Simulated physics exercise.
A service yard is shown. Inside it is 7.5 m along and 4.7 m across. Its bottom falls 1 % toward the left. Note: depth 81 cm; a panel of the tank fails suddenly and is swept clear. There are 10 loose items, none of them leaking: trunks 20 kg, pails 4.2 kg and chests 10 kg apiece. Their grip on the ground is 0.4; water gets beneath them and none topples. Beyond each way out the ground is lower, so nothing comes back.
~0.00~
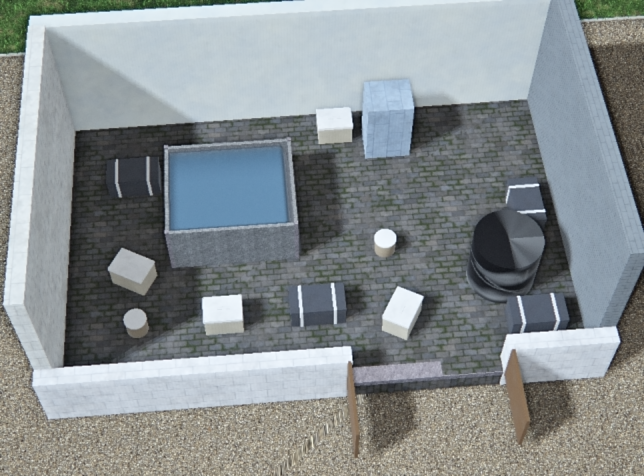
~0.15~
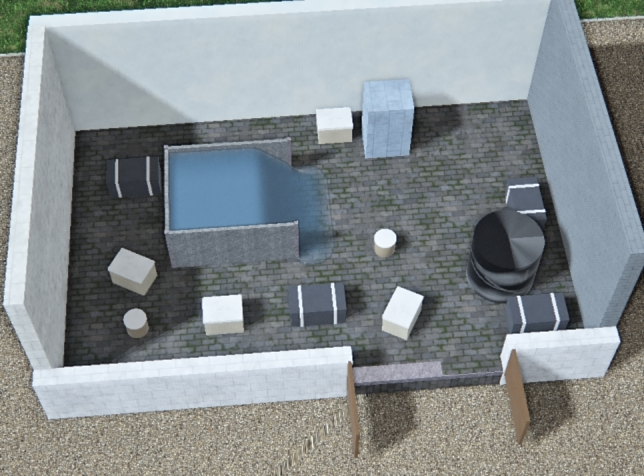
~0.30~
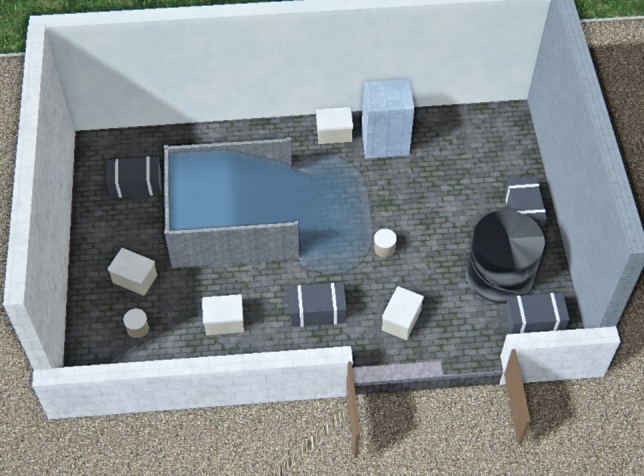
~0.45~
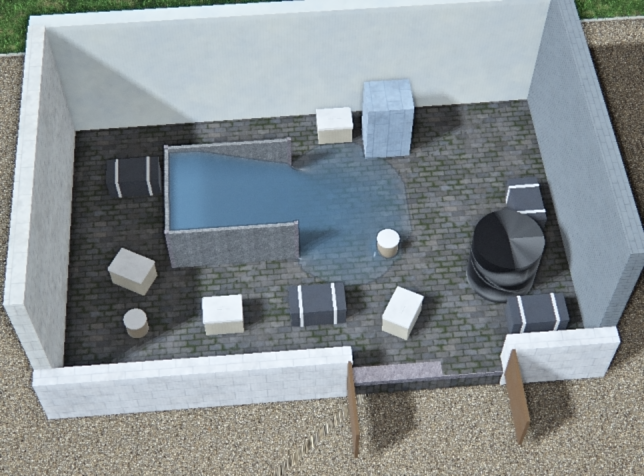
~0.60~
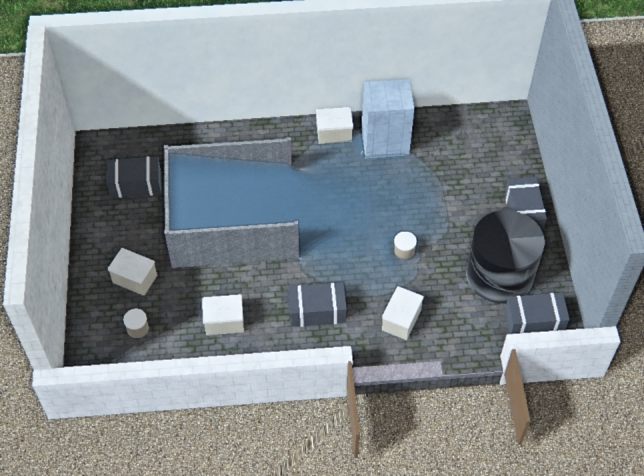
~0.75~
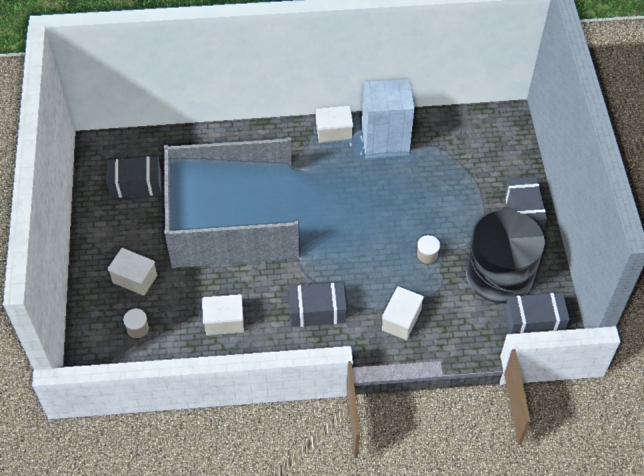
In the video, the right side of a rectangular water tank in a walled yard suddenly opens, and water spreads rightward across the paved floor, pushing a small white cylinder a short way right while the surrounding boxes stay still.
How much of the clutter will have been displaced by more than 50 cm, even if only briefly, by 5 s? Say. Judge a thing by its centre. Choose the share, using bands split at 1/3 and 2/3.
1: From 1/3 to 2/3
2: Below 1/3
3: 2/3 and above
1, from 1/3 to 2/3.
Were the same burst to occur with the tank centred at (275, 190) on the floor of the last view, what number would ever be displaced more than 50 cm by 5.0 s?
So the tally would be 5.
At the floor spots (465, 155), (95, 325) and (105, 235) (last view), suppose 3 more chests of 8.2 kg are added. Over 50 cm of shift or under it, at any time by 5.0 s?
Each in turn ends up beyond the limit, within the limit, within the limit.
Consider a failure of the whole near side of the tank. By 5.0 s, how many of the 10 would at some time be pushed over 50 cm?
Then the count would be 8.
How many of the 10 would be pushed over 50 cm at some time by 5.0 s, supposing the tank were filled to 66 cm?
It would come to 5 of them.
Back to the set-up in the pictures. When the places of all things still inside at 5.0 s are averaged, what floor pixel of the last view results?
Around (282, 287).
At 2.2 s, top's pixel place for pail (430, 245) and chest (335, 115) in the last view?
(488, 216) and (277, 125), roughly.
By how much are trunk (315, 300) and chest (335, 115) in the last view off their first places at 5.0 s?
Going in order, that's 0 cm for one and 200 cm for the other.
After 1.1 s 1 of 10 are over 50 cm from their spots; 0 afloat.
After 2.2 s 3 of 10 are over 50 cm from their spots; 3 afloat.
After 3.5 s 4 of 10 are over 50 cm from their spots; 3 afloat.
After 5.0 s 5 of 10 are over 50 cm from their spots, and 5 have been at some point; 1 afloat.
